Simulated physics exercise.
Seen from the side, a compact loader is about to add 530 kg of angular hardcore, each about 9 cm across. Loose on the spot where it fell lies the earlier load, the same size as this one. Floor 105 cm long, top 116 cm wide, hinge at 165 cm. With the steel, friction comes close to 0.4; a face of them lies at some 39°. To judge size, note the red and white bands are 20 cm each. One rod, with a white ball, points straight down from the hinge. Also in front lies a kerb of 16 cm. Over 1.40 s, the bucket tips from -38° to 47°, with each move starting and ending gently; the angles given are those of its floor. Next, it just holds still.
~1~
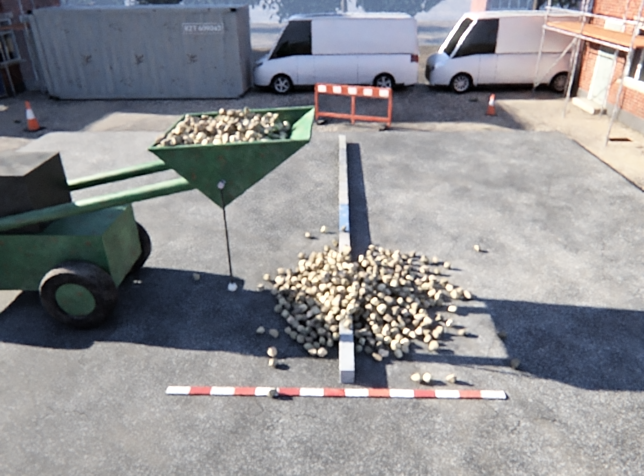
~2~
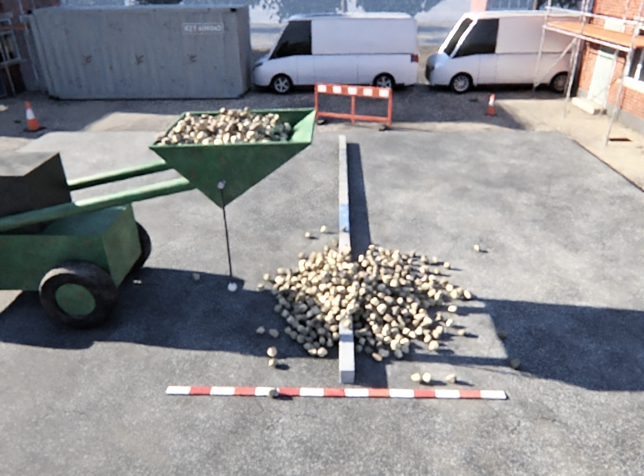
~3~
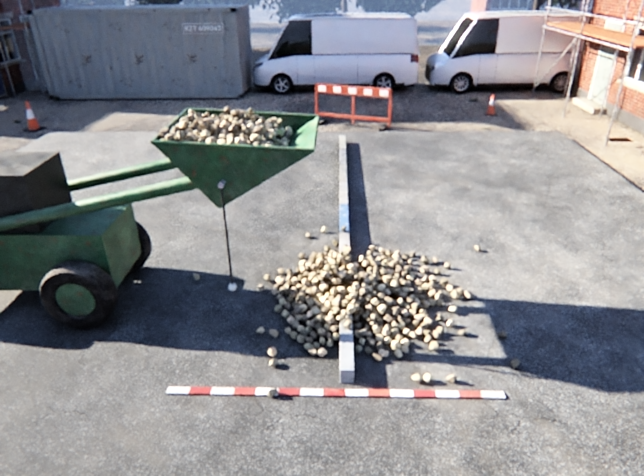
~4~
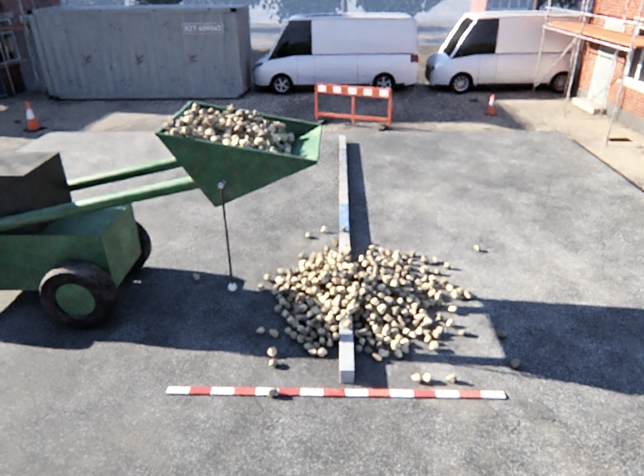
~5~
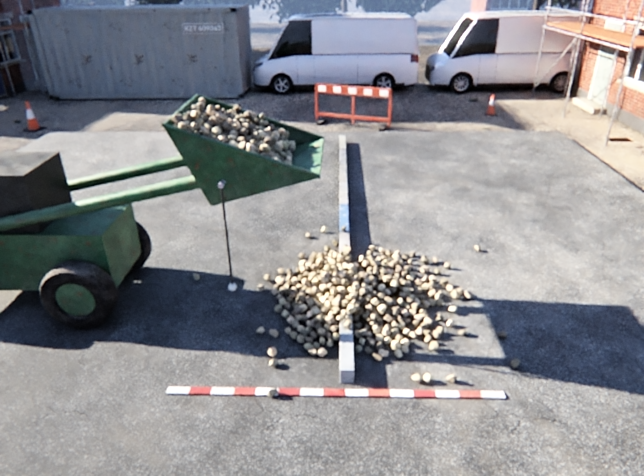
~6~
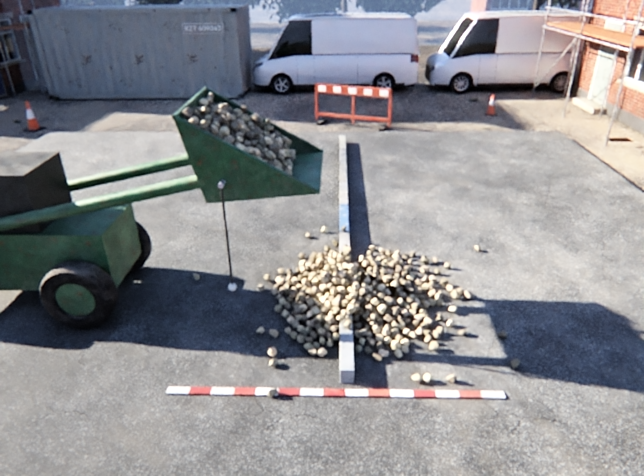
In this clip, a green loader at left holds a bucket full of pale stones above paved ground and gradually tilts it forward to the right, the stones staying inside, while a stone heap lies motionless across a kerb.
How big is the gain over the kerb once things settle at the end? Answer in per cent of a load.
The gain is about 21 per cent of a load.
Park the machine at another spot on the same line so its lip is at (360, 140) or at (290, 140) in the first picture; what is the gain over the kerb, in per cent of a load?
85 % and 5 %.
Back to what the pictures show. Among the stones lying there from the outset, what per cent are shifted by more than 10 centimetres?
Roughly 5 % of them.
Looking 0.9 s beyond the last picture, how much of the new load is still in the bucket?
Held: Around 40 % of the load.
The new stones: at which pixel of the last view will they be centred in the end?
(321, 284).
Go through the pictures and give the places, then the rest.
In the first picture, lip at (309, 140), floor tilted -38°, highest stones at (231, 117). The earlier load is highest near (342, 277), 30 cm above ground level, 46 % on this side of the kerb, 54 % over the kerb.
In the second picture, the bucket is at -36°, its lip at (311, 143); the top of the load is at (223, 118).
In the third picture, lip at (314, 151), floor tilted -32°, highest stones at (220, 116).
In the fourth picture, lip at (318, 162), floor tilted -24°, highest stones at (199, 114).
In the fifth picture, lip at (320, 177), floor tilted -16°, highest stones at (204, 108).
In the sixth picture, the bucket is at -5°, its lip at (320, 193); the top of the load is at (213, 104).
Then, 0.5 s after the last picture the floor is at 34°; in per cent of one load, 100 in the bucket, 47 on this side of the kerb, 54 over the kerb; the foremost stones are at (471, 294).
Then, 0.9 s after the last picture the floor is at 47°; in per cent of one load, 38 in the bucket, 108 on this side of the kerb, 54 over the kerb; the foremost stones are at (471, 294).
Then, 1.3 s after the last picture the floor is at 47°; in per cent of one load, 3 in the bucket, 130 on this side of the kerb, 67 over the kerb; the foremost stones are at (471, 294).
Then, 4.1 s after the last picture the floor is at 47°; in per cent of one load, 0 in the bucket, 125 on this side of the kerb, 75 over the kerb; the foremost stones are at (473, 296). Net gain over the kerb, 21.
